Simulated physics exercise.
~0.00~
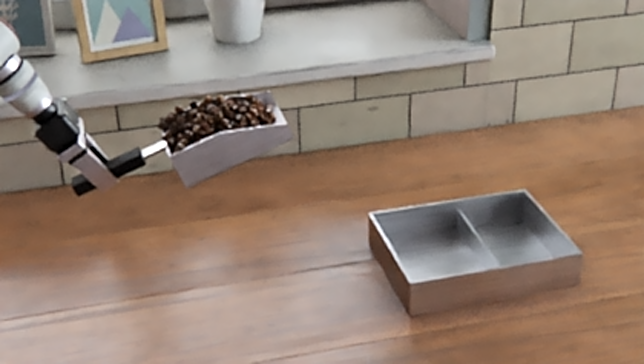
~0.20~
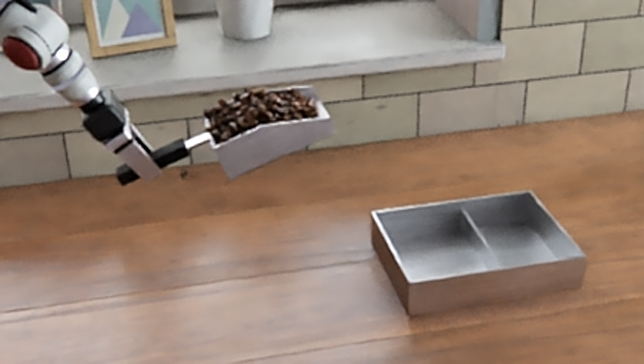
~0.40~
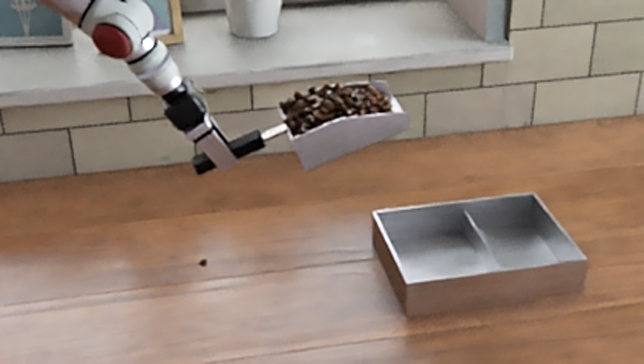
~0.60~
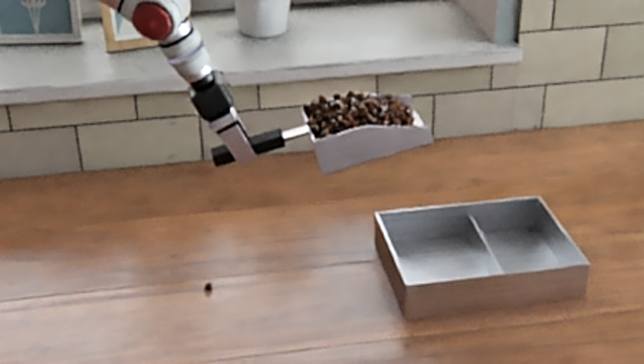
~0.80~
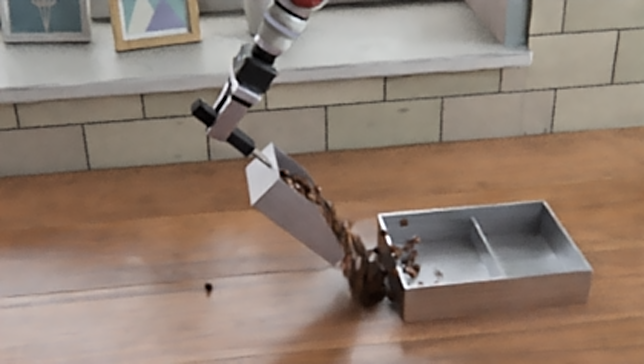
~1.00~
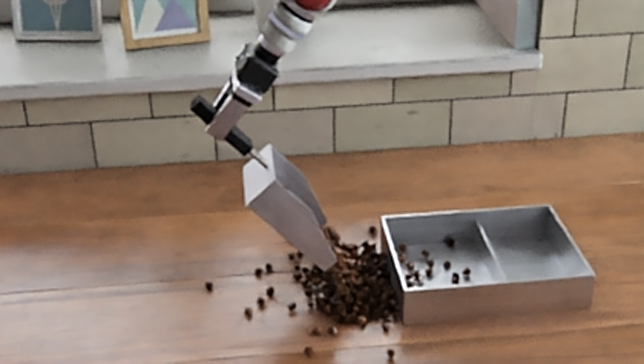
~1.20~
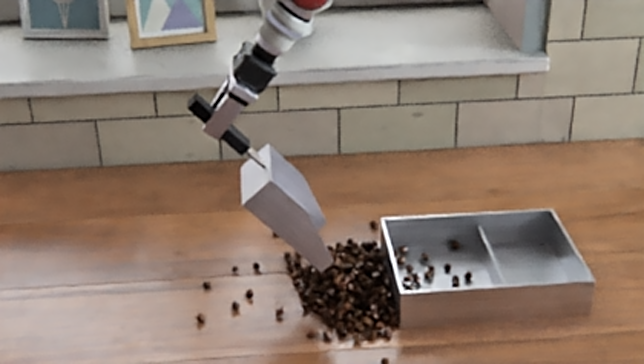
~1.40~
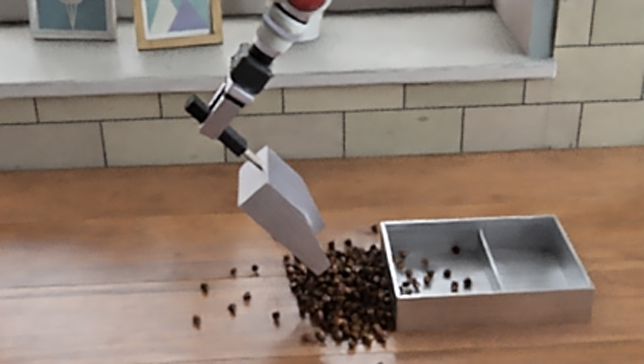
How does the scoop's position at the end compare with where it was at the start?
At the end the scoop is farther to the right and lower in view, just left of the divided tray, whereas it started higher up on the left.
